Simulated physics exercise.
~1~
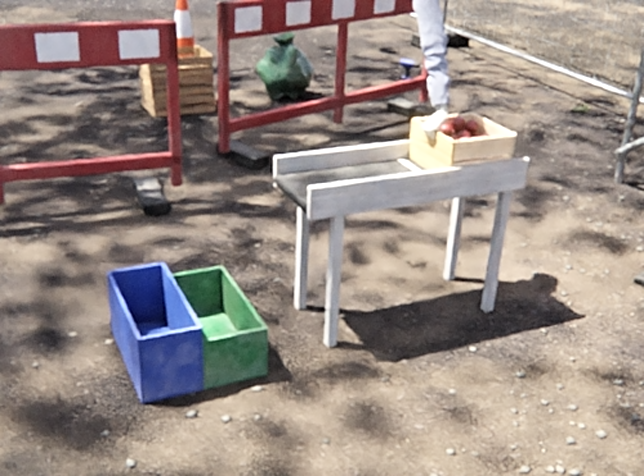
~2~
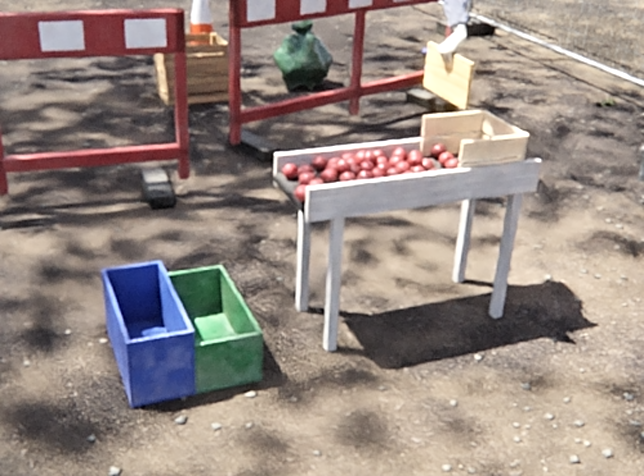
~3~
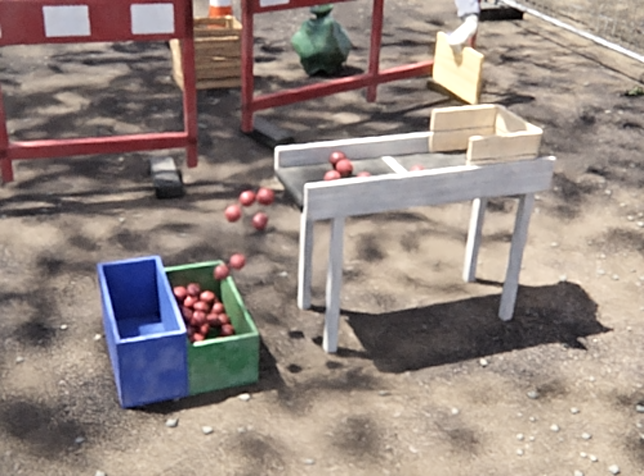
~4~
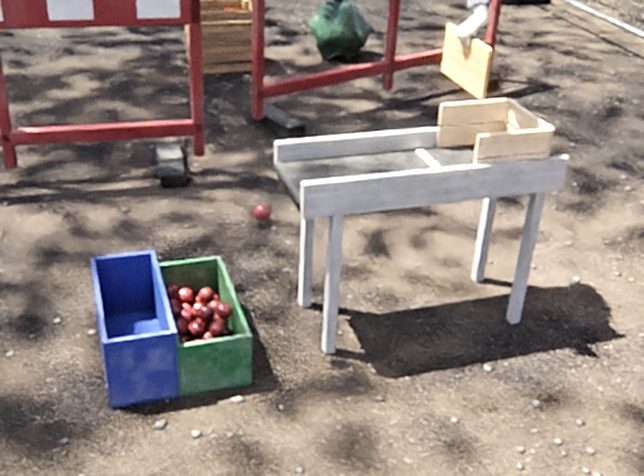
Small red apples sit in a pale wooden pen at the right end of a raised grey belt on legs, seen from slightly above on sunlit, stony ground. A green tub and a blue box stand below to the left, with red and white barriers and a green vase-like object behind. A hand lifts the pen's wooden gate away, and the apples spread leftward along the belt. They spill off its left end and drop into the green tub. At the last, the belt looks empty, one apple is still in the air, and the blue box holds none.
